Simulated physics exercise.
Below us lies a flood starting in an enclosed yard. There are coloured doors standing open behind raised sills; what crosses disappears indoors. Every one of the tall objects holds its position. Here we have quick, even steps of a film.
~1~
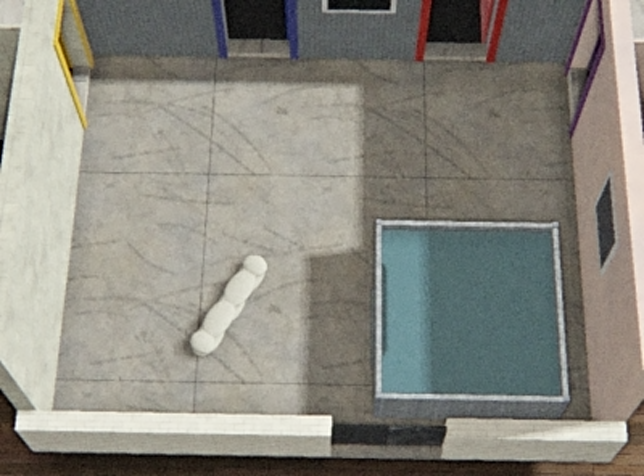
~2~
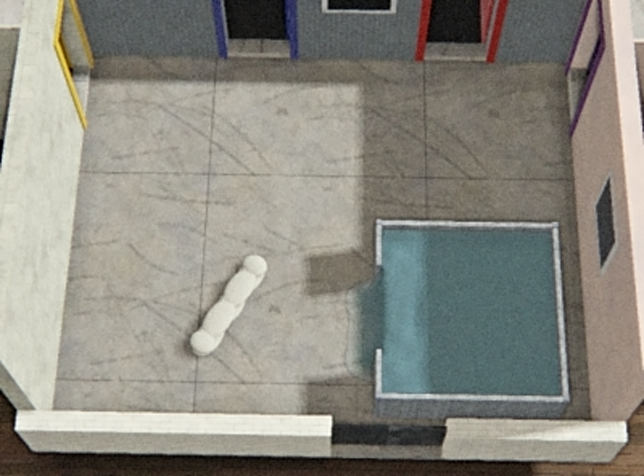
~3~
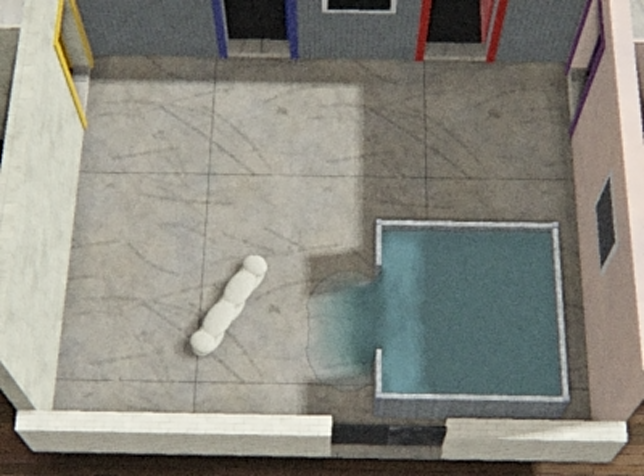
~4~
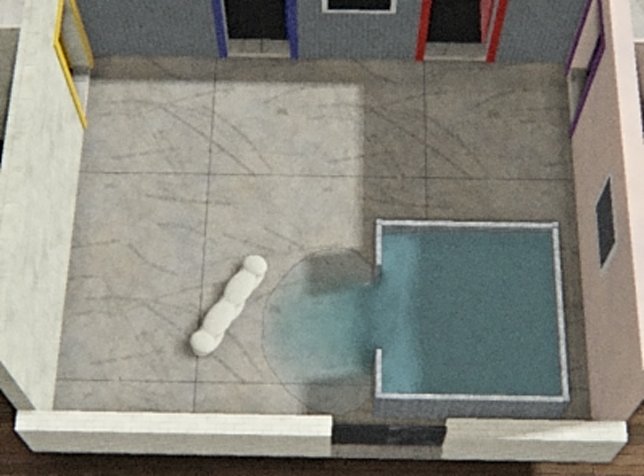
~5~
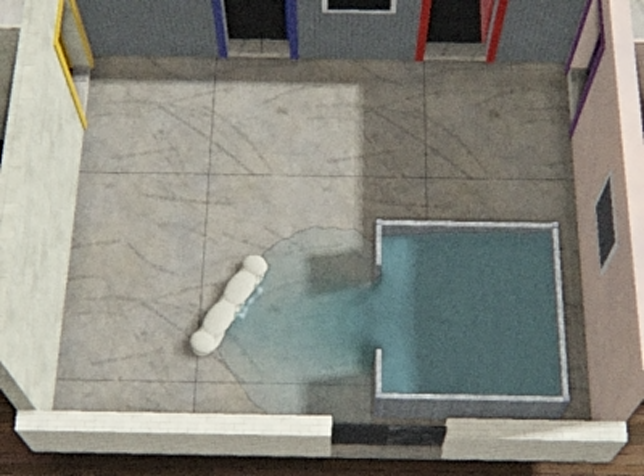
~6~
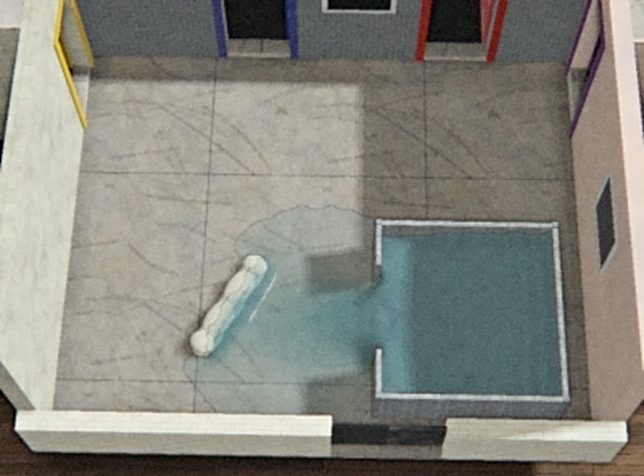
In an enclosed yard with coloured doorways along its walls, a square tank of blue-green water sits whole and still at the right. A gap opens in its left side and water pours out, fanning leftward across the grey floor until it meets the slanting white lumpy barrier and washes along it.
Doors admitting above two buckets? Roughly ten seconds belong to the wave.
Red door not above, blue door above, purple door not above, yellow door above.
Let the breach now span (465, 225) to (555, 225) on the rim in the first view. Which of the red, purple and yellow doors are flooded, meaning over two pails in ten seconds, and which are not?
Result - red: Past the mark; purple: Past the mark; yellow: Past the mark.
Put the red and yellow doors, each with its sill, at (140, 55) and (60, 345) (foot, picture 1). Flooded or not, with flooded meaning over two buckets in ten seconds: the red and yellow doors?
Note: Red beats the limit, yellow beats the limit.
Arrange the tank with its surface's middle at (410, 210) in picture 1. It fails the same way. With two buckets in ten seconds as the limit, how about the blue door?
My take is that the blue door remains below.
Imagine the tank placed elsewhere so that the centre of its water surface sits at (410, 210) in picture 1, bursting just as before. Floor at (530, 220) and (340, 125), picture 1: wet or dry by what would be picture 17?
One after the other: Untouched, untouched.
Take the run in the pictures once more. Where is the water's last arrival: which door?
It's the one in purple.
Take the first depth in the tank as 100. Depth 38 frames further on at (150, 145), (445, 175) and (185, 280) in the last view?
About 6, 0 and 6 per cent.
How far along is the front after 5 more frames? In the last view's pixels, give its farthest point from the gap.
Farthest reach: About (51, 427).
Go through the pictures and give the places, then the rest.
The water tank at (469, 310) is whole and still, in the first picture.
The front is at (360, 373), out from the gap at (380, 321), in the second picture.
Water pours out at (379, 323) and has run to (323, 373), in the third picture.
The front is at (268, 345), out from the gap at (379, 323), in the fourth picture.
Water pours out at (379, 323) and has run to (222, 344), in the fifth picture.
The front is at (193, 370), out from the gap at (379, 323), in the sixth picture.
A moment on, water covers 35 % of the floor; the red door not reached, the blue door not reached, the purple door not reached, the yellow door not reached.
Next, water covers 50 % of the floor; the red door not reached, the blue door not reached, the purple door not reached, the yellow door not reached.
Then, water covers 60 % of the floor; the red door not reached, the blue door wet at the sill, nothing in, the purple door not reached, the yellow door under two buckets in.
Later, water covers 75 % of the floor; the red door wet at the sill, nothing in, the blue door over two buckets in, the purple door not reached, the yellow door far over two buckets in.
In the end, water covers 95 % of the floor; the red door wet at the sill, nothing in, the blue door over two buckets in, the purple door wet at the sill, nothing in, the yellow door far over two buckets in.
